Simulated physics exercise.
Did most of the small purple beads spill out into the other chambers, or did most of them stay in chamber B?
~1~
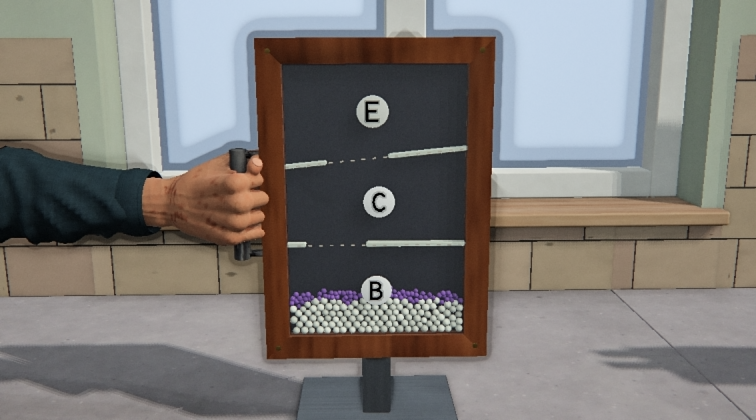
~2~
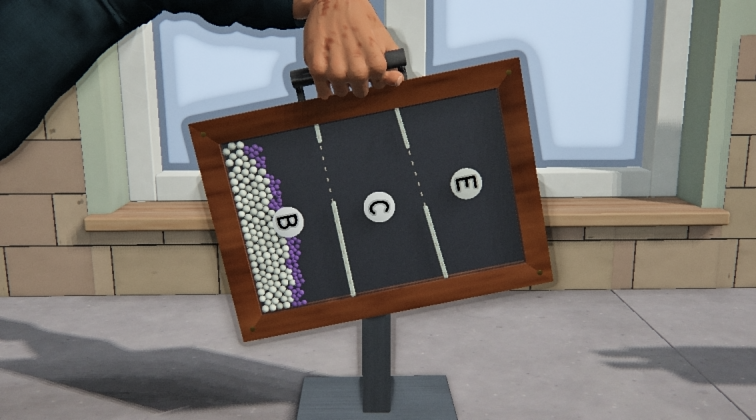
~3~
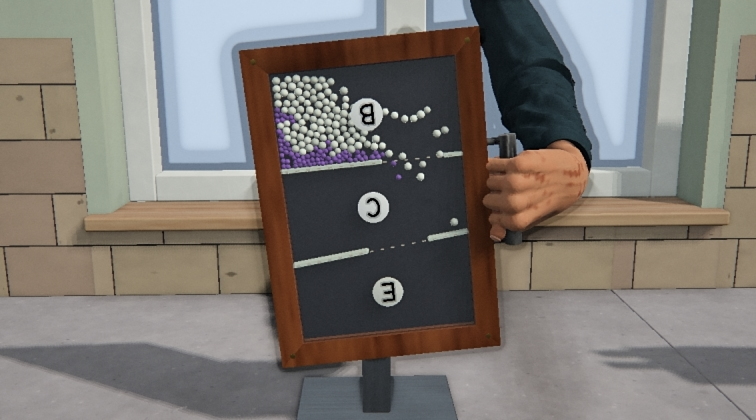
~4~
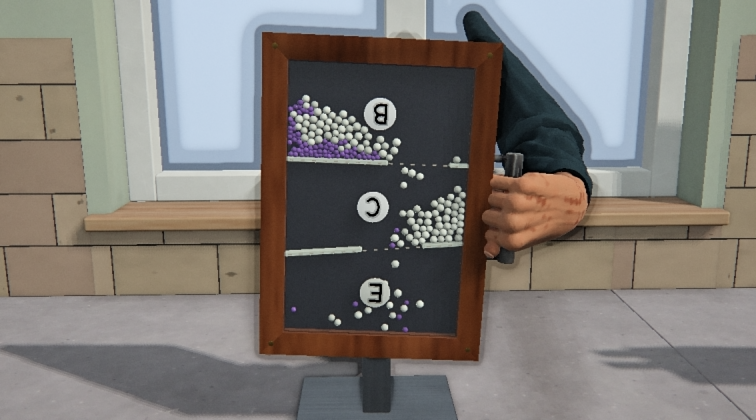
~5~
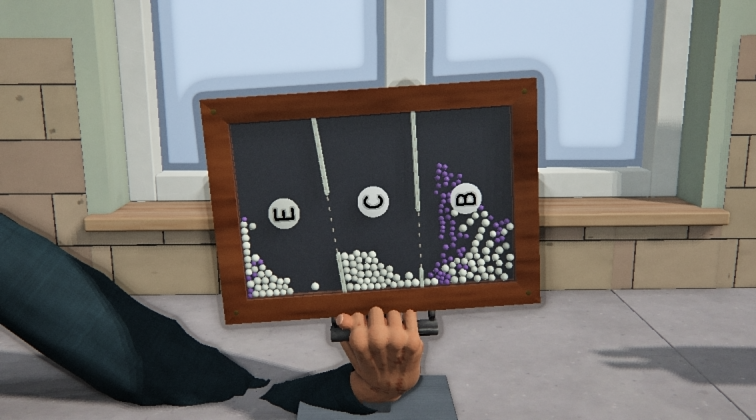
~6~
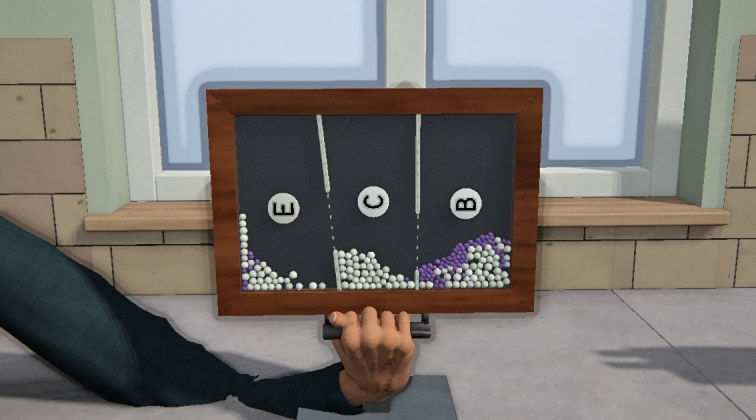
Most of the small purple beads stayed in chamber B, though a few ended up in chamber E.
